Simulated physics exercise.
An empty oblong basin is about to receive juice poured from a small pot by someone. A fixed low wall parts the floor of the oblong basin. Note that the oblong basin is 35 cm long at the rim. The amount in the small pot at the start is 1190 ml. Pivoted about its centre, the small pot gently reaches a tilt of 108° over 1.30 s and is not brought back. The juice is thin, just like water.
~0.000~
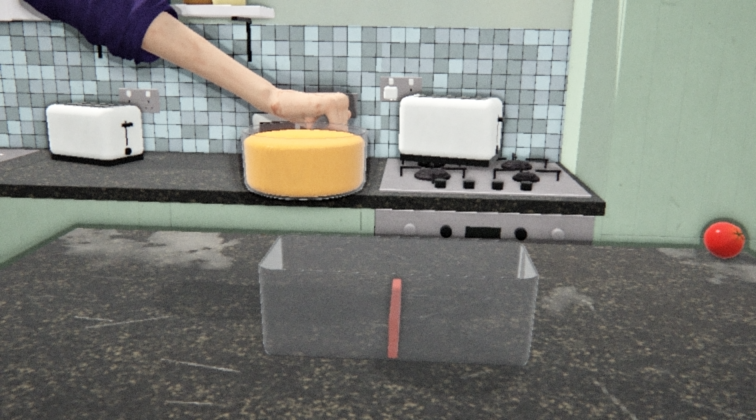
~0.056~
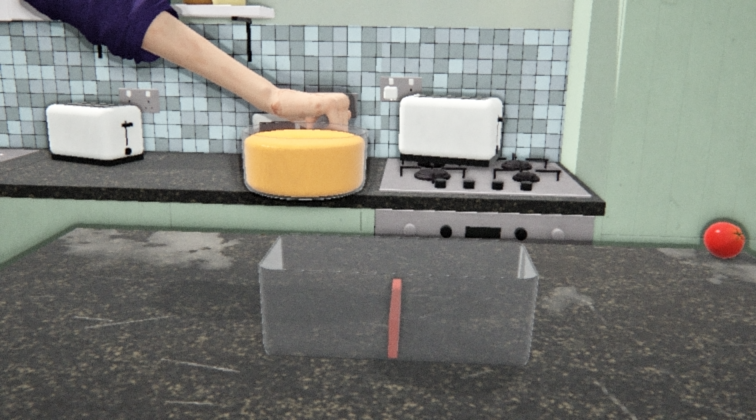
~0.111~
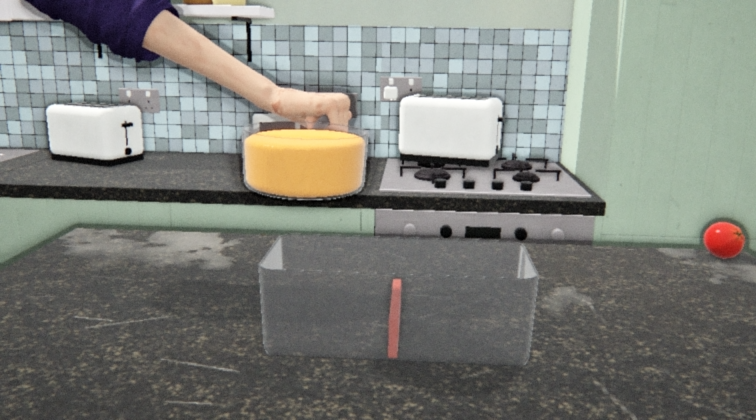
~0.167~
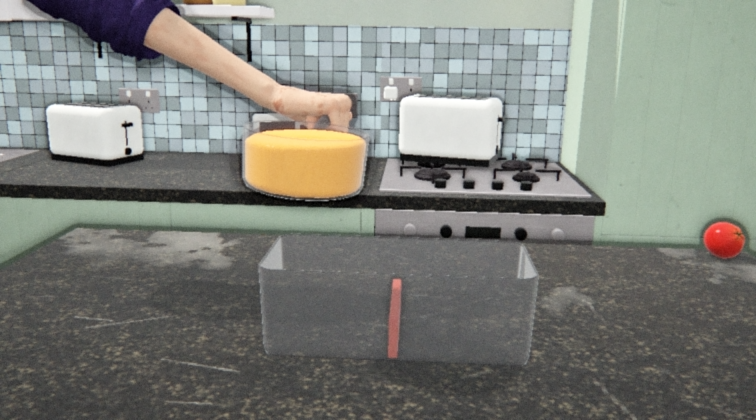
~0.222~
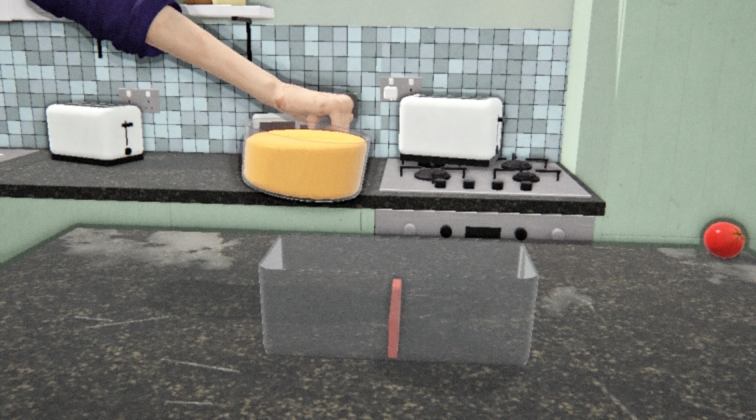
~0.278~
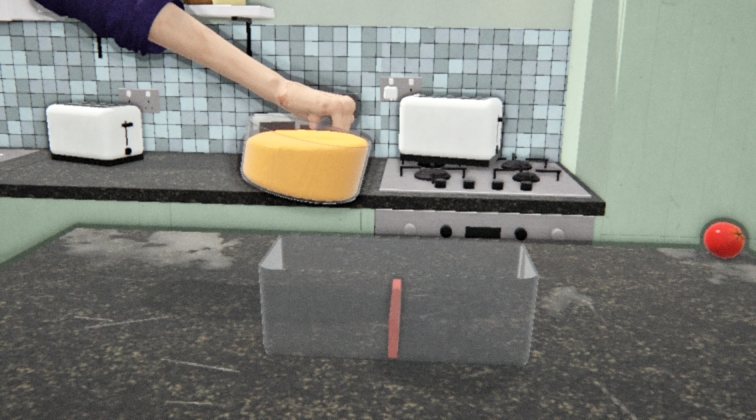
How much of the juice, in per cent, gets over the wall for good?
69 %.
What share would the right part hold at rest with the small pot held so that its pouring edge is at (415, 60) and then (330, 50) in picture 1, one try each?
It comes to 95 per cent, and then 55 per cent.
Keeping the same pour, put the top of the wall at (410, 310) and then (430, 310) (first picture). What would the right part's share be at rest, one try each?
The first gives near 55 per cent and the second near 35 per cent.
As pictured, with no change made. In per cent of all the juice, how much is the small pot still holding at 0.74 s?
Roughly 48 per cent.
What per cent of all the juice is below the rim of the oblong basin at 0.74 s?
Near 20 in a hundred.
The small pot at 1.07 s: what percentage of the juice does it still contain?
Around 8 in a hundred.
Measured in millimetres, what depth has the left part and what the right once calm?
I'd say close to 14 mm on the left, close to 32 mm on the right.
By 0.74 s the tilt is 65° and 49 per cent is still to pour, 2 is left of the wall and 19 right of it.
By 1.07 s the tilt is 100° and 8 per cent is still to pour, 18 is left of the wall and 68 right of it.
By 1.42 s the tilt is 108° and 0 per cent is still to pour, 30 is left of the wall and 69 right of it.
By 1.80 s the tilt is 108° and 0 per cent is still to pour, 31 is left of the wall and 69 right of it.
At rest 31 per cent lies left of the wall, 69 right of it and 0 outside.
